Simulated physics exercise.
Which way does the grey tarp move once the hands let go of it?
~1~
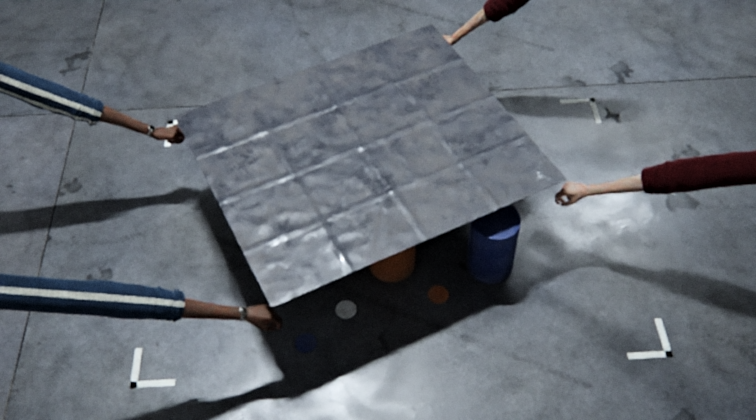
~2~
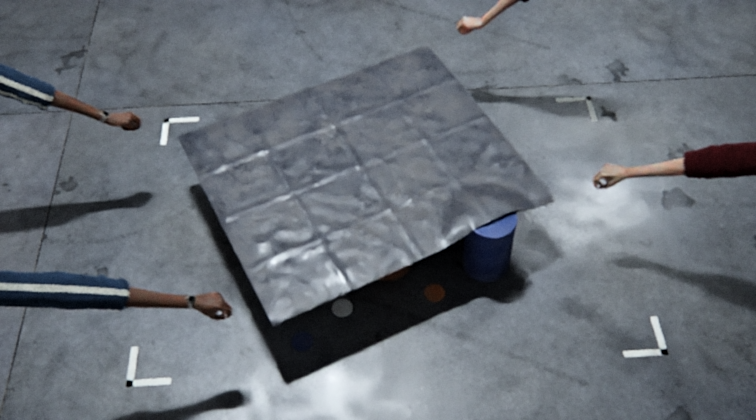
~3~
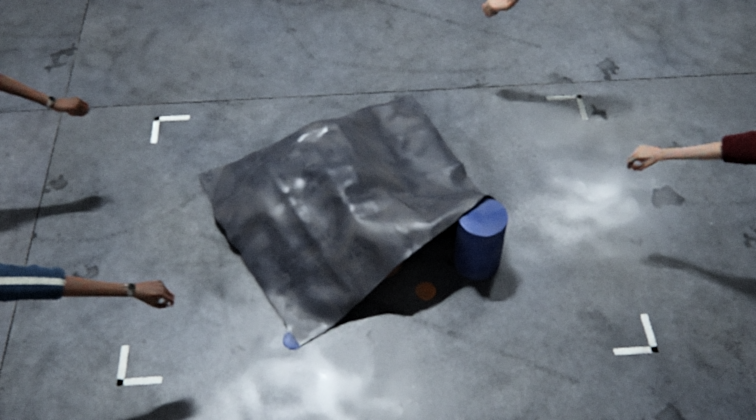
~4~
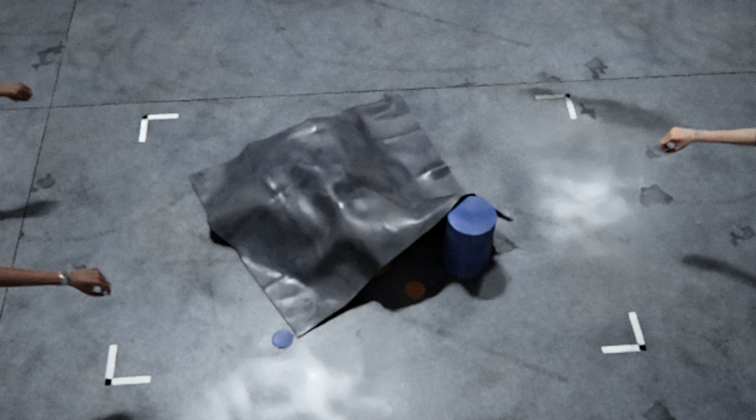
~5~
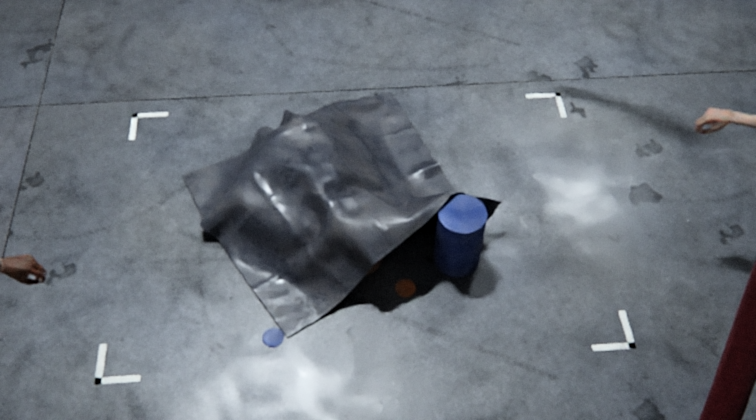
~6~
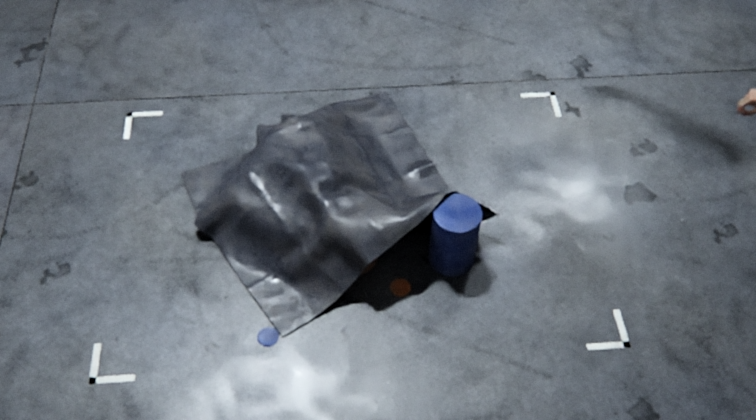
The tarp moves down, sinking onto the things beneath it and the floor.
